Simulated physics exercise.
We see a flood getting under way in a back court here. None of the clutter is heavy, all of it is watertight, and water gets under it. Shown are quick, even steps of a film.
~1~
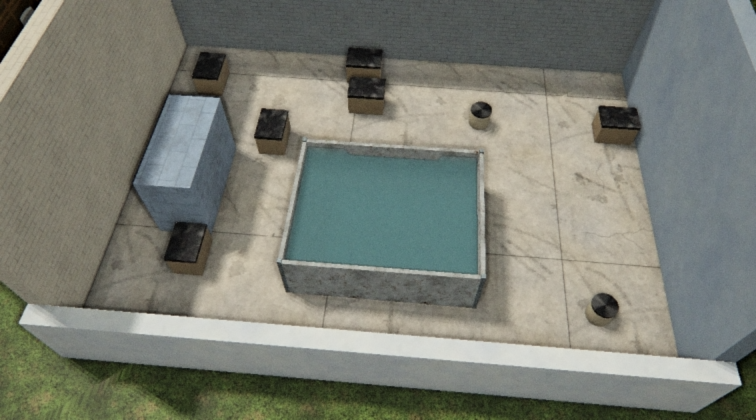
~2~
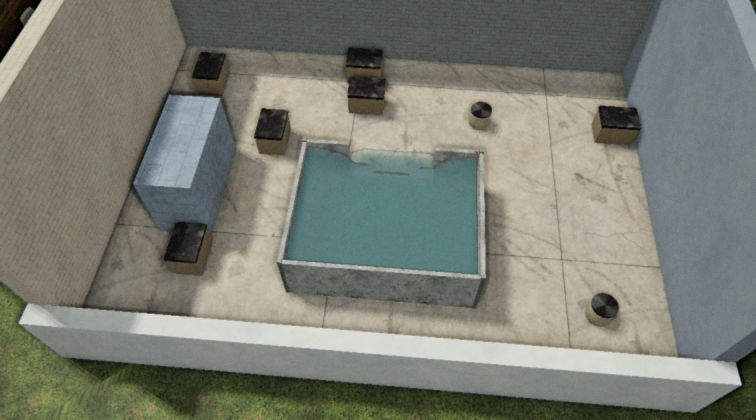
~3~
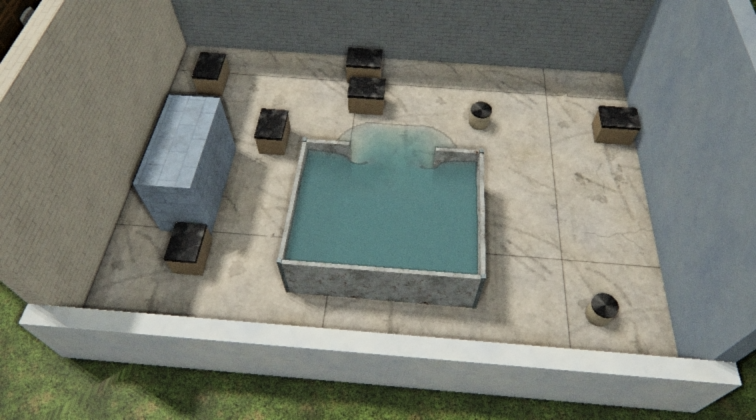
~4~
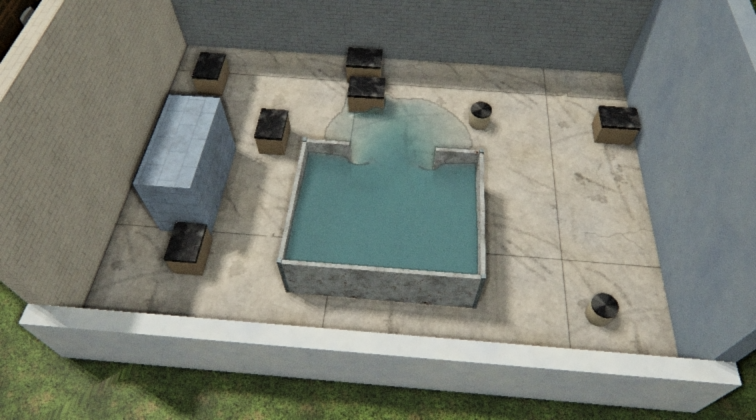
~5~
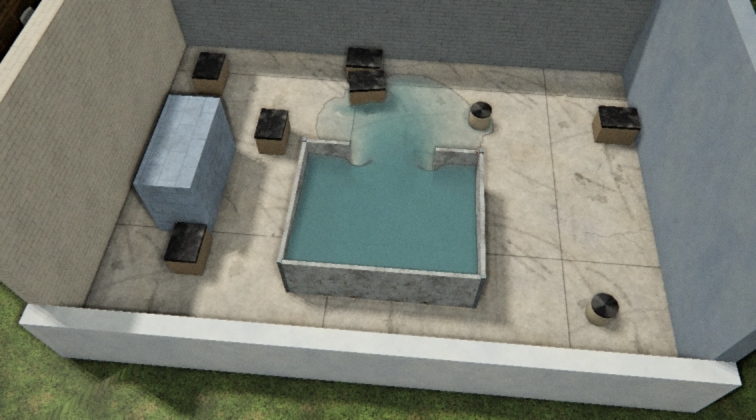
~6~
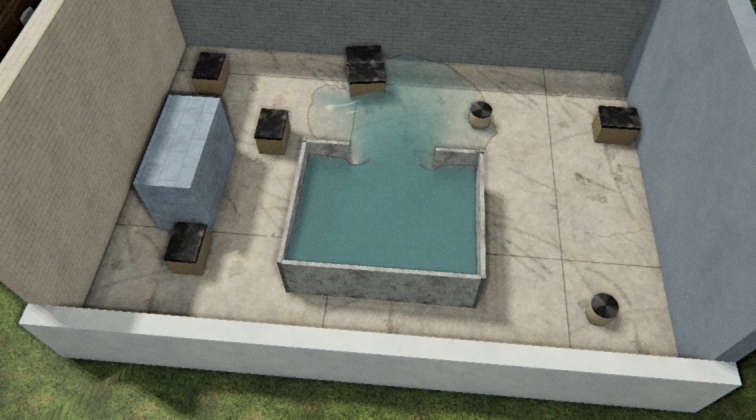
Water bursts through a gap in the far wall of a raised pool in a walled courtyard, fans out across the stone floor, and pushes the nearer of two dark-topped boxes slightly back toward the other.
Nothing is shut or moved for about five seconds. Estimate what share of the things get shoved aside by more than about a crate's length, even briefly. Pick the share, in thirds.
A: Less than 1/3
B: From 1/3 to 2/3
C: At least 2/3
The answer is C.
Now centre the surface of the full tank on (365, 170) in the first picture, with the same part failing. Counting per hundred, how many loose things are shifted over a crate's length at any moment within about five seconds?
60 %, roughly.
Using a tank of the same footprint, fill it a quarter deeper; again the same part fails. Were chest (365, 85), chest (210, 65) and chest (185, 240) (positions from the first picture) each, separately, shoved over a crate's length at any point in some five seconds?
Going through them in turn, I'd say got there, then got there, then never got there.
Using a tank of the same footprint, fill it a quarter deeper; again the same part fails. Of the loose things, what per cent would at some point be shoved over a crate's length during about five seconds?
About 80 %.
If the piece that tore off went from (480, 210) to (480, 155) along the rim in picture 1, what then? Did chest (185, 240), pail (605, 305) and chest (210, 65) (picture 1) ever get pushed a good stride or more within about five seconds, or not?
Object by object: Less than that, displaced that much, less than that.
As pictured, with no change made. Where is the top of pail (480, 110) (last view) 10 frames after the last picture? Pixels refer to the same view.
(610, 88).
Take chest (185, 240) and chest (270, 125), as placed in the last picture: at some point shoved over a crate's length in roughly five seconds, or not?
First: Below that; second: Below that.
A moment on, 1 of 8 are well off their spots; 1 afloat.
Next, 3 of 8 are well off their spots; 3 afloat.
Later, 5 of 8 are well off their spots; 2 afloat.
In the end, 6 of 8 are well off their spots, and 6 have been at some point; 4 afloat.
